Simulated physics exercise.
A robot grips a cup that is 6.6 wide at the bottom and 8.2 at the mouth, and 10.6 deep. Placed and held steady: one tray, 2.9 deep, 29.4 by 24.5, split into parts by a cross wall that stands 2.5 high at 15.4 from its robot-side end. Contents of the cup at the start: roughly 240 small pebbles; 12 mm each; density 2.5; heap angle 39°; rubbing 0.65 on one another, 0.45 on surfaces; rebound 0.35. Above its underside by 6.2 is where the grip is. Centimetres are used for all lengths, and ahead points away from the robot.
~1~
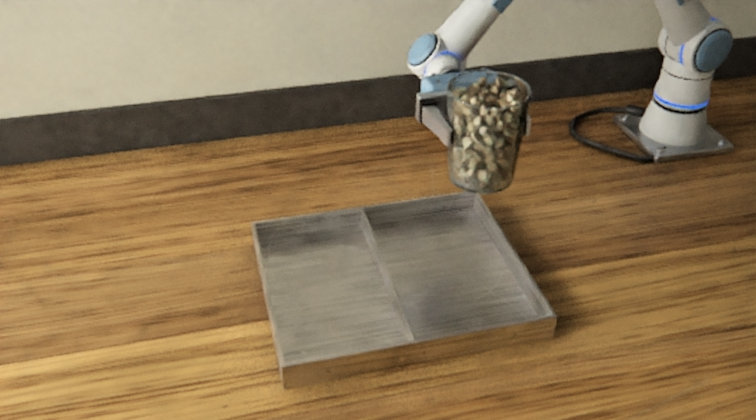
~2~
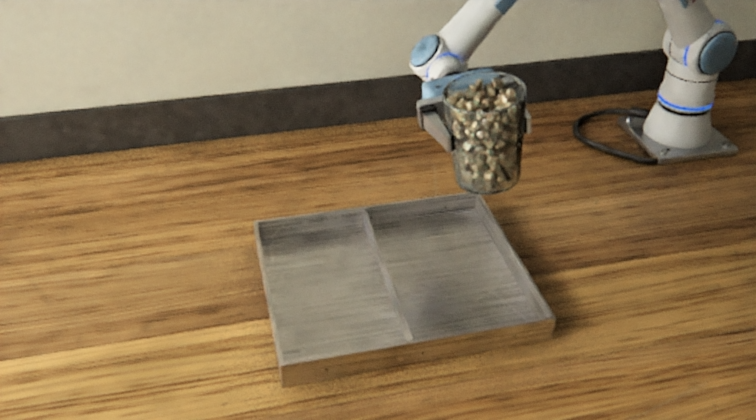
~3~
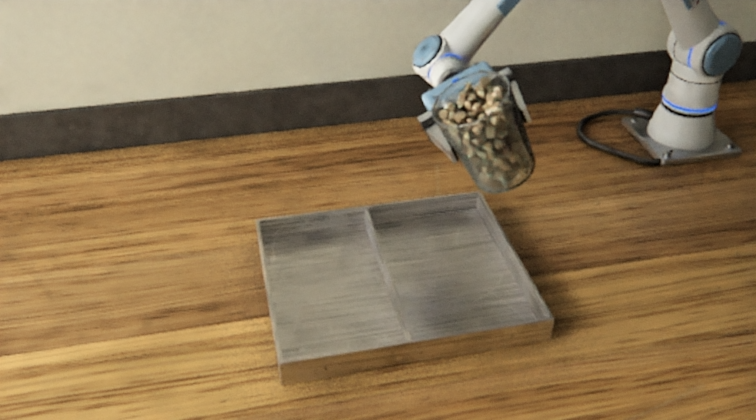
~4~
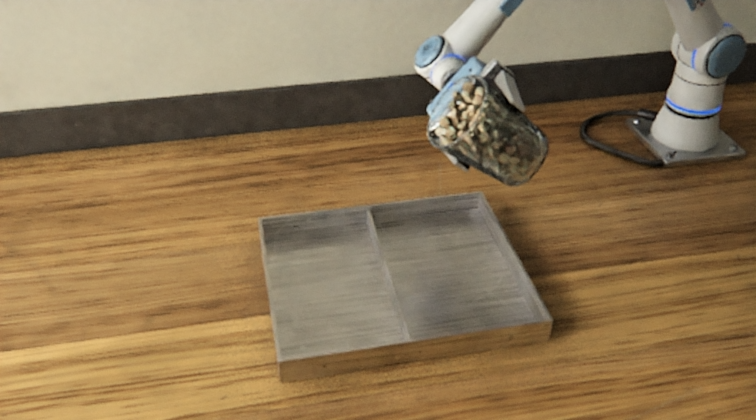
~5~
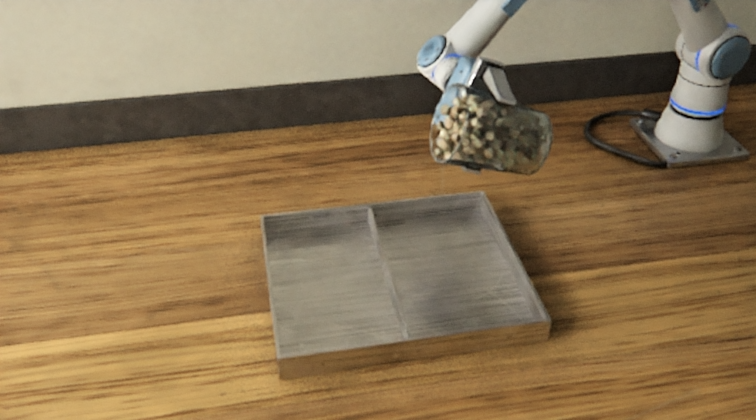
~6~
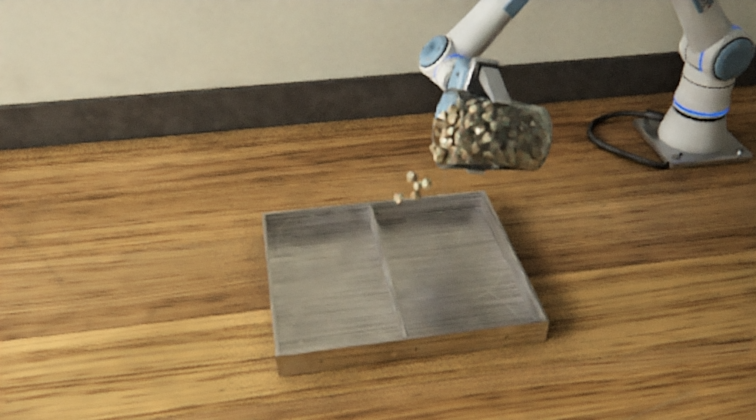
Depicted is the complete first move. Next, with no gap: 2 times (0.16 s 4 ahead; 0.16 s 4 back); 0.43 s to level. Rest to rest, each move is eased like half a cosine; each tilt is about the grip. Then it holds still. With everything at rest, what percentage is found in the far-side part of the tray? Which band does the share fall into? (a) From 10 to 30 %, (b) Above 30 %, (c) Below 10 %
a, from 10 to 30 %.
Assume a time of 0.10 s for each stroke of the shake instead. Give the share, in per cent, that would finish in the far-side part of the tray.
The share would be near 45 %.
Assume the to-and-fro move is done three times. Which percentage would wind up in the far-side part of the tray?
25 %.
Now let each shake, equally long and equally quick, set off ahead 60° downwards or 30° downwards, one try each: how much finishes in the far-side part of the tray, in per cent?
I'd say close to 5 percent for the first and close to 10 percent for the second.
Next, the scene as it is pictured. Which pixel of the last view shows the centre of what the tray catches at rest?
Middle point: About (368, 283).
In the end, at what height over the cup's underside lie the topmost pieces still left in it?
About 10.0 cm.
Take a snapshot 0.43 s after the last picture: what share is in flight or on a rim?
Roughly 1 per cent.
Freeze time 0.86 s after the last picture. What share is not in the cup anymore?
I'd say some 35 percent by then.
Then, 0.43 s after the last picture, tilted 77° forward, highest piece 22 above the table; 186 in the cup, 29 in the far-side part, 18 in the robot-side part, 2 in flight or on a rim.
Then, 0.86 s after the last picture, tilted 38° forward, highest piece 22 above the table; 156 in the cup, 49 in the far-side part, 30 in the robot-side part.
Then, 1.27 s after the last picture, level, highest piece 24 above the table; 156 in the cup, 49 in the far-side part, 30 in the robot-side part.
Then, 2.32 s after the last picture, level, highest piece 24 above the table; 156 in the cup, 49 in the far-side part, 30 in the robot-side part.
Final count, 156 in the cup, 49 in the far-side part, 30 in the robot-side part. That is 21 % in the far-side part of the tray.
